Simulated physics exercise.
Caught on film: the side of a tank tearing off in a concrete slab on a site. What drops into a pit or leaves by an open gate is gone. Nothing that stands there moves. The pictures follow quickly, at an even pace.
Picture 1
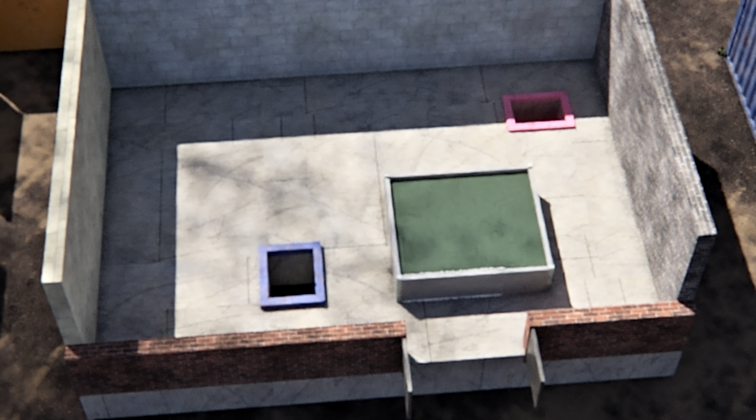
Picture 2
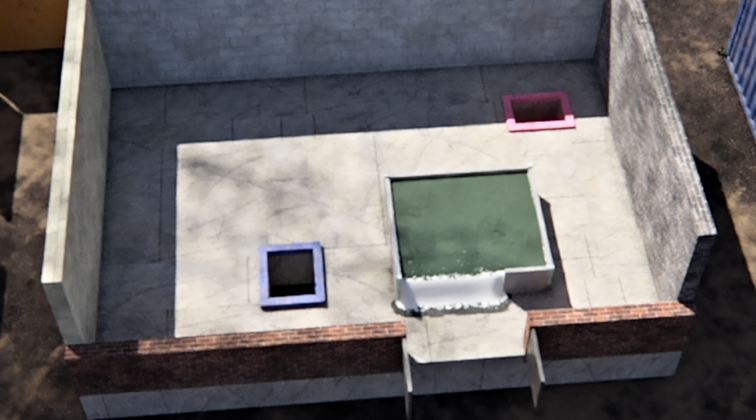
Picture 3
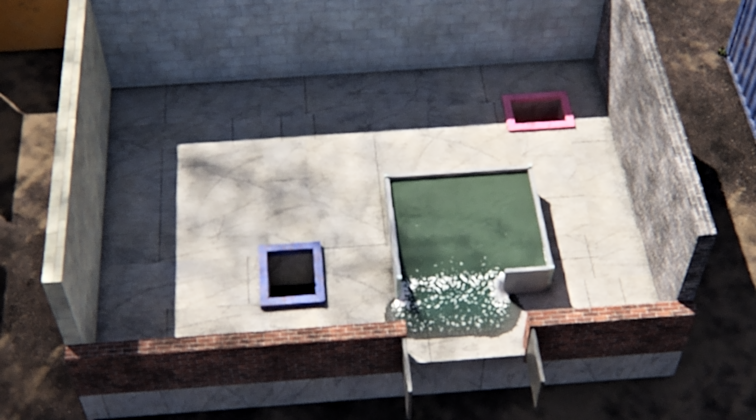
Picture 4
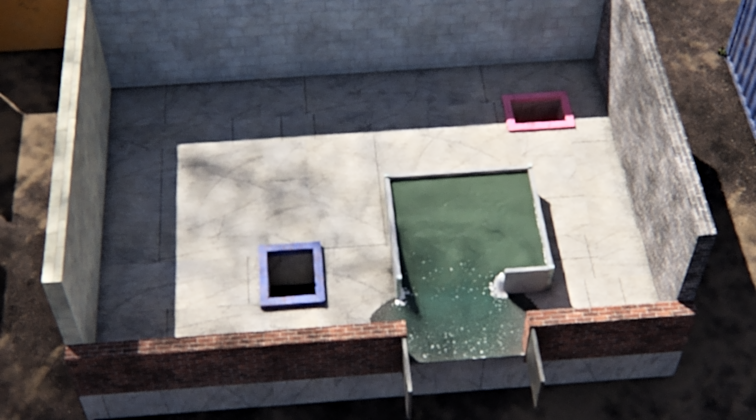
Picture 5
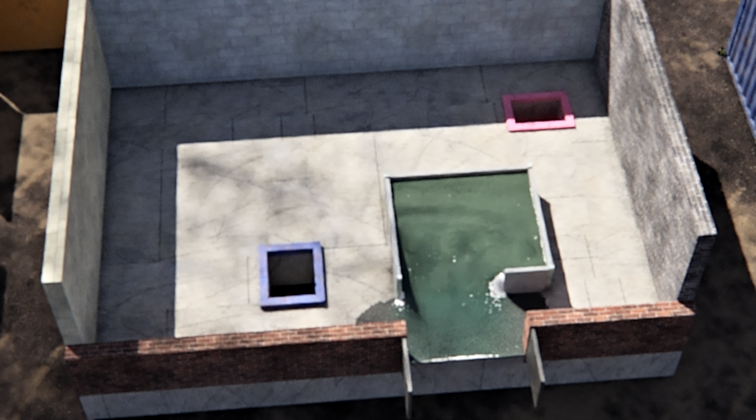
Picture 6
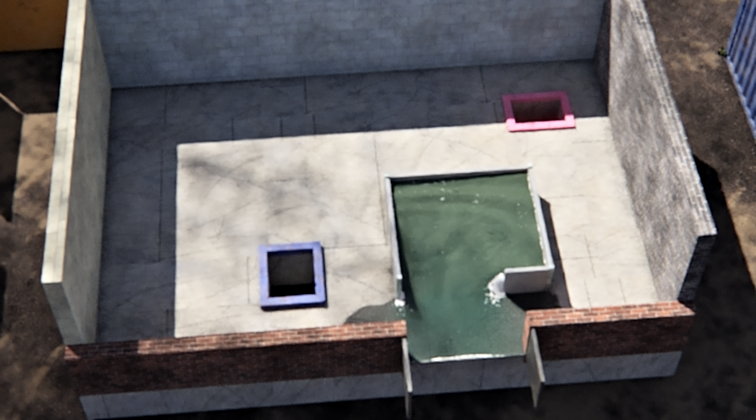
Green water bursting through the front side of a tank on a walled concrete slab, foaming and spreading into the gap between low brick walls.
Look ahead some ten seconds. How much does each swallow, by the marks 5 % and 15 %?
In the end: The gate takes more than 15 %; the blue pit takes less than 5 %; the pink pit takes less than 5 %.
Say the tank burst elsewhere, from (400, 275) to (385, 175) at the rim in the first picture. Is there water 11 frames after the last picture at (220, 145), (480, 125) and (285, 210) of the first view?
In turn: Covered, free of water, flooded.
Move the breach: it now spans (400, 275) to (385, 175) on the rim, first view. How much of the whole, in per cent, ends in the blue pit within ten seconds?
Per cent: Blue 15.
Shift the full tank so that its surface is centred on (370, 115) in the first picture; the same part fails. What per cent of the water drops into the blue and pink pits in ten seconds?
In per cent: Blue 8, pink 0.
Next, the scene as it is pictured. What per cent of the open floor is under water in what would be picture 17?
Close to 10 %.
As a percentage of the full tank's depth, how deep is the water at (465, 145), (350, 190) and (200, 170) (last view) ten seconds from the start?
In that order: 0, 0 and 2 per cent.
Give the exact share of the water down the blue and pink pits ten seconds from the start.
About 0 and 0 per cent.
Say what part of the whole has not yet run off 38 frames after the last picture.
Some 38 per cent.
A moment on, water covers 10 % of the floor; the gate 17 %, the blue pit 0 %, the pink pit 0 %.
Next, water covers 10 % of the floor; the gate 32 %, the blue pit 0 %, the pink pit 0 %.
Then, water covers 20 % of the floor; the gate 48 %, the blue pit 0 %, the pink pit 0 %.
Later, water covers 25 % of the floor; the gate 63 %, the blue pit 0 %, the pink pit 0 %.
In the end, water covers 30 % of the floor; the gate 72 %, the blue pit 0 %, the pink pit 0 %.
